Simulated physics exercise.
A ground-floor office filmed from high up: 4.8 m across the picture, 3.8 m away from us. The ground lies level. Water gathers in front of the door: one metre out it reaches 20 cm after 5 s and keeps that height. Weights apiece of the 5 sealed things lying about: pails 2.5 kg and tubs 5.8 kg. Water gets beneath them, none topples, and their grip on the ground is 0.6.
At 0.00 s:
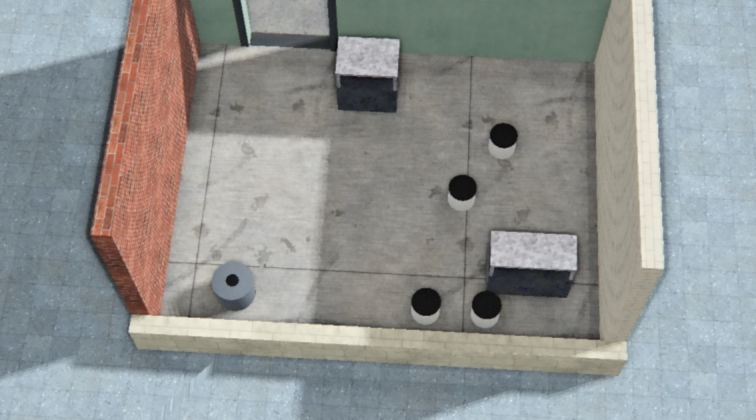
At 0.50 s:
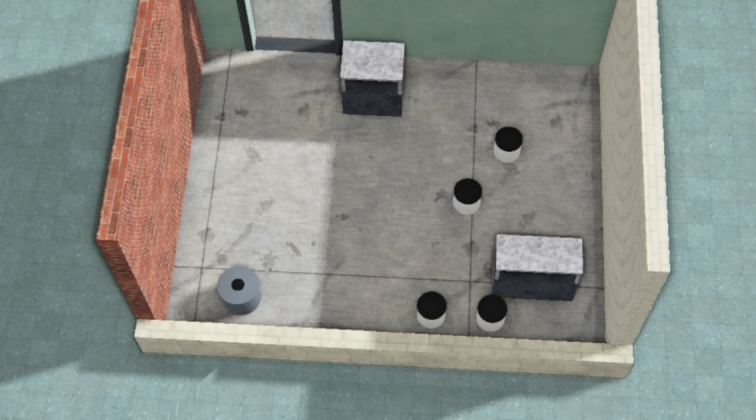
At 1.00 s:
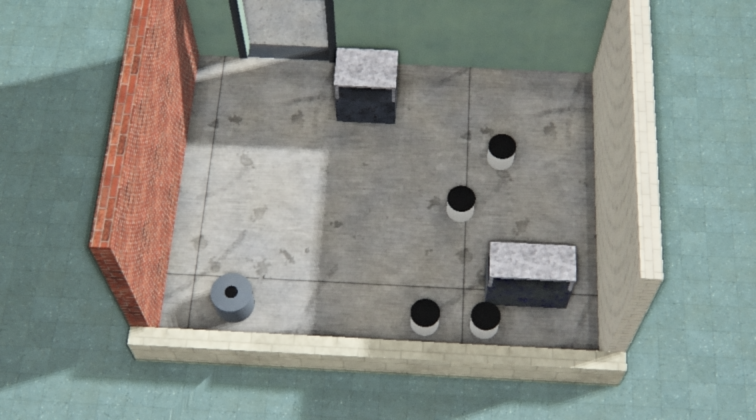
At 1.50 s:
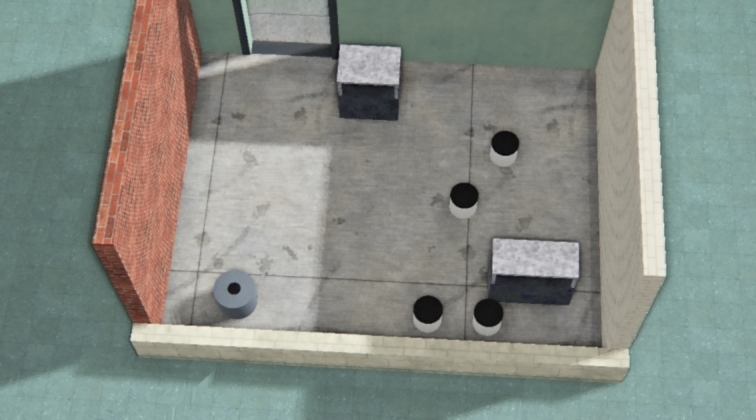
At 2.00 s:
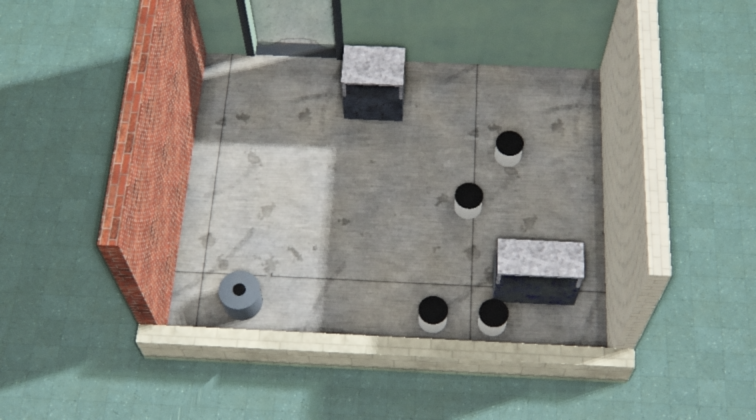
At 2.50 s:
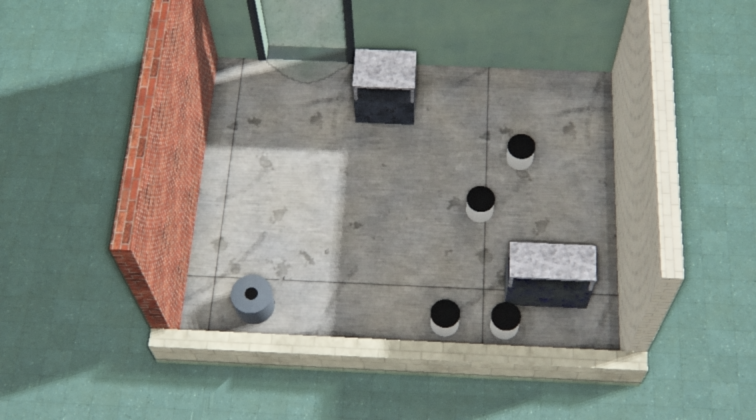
The footage shows a roofless office from above, with two speckled tables, four black-topped white containers and a blue-grey cylinder staying in place while the view shifts slightly and a small patch of water appears by the door.
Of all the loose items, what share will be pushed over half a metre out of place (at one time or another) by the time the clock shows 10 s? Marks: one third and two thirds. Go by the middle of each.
That comes to from one to two thirds.
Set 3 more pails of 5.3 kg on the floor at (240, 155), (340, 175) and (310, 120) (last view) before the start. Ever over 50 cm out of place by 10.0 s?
In turn: Over, past it, over.
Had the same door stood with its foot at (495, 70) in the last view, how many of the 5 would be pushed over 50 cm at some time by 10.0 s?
In that case 5 of them.
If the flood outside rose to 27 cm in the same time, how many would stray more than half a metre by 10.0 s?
Then 4.
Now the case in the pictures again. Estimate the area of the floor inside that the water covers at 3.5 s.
Some 1.5 m2.
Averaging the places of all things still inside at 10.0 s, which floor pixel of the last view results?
Around (515, 261).
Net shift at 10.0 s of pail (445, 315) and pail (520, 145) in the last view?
In that order: 140 cm, 0 cm.
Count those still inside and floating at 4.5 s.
0 of them.
After 3.5 s 0 of 5 are over 50 cm from their spots; 0 afloat.
After 4.5 s 0 of 5 are over 50 cm from their spots; 0 afloat.
After 7.0 s 0 of 5 are over 50 cm from their spots; 1 afloat.
After 10.0 s 3 of 5 are over 50 cm from their spots, and 3 have been at some point; 3 afloat.
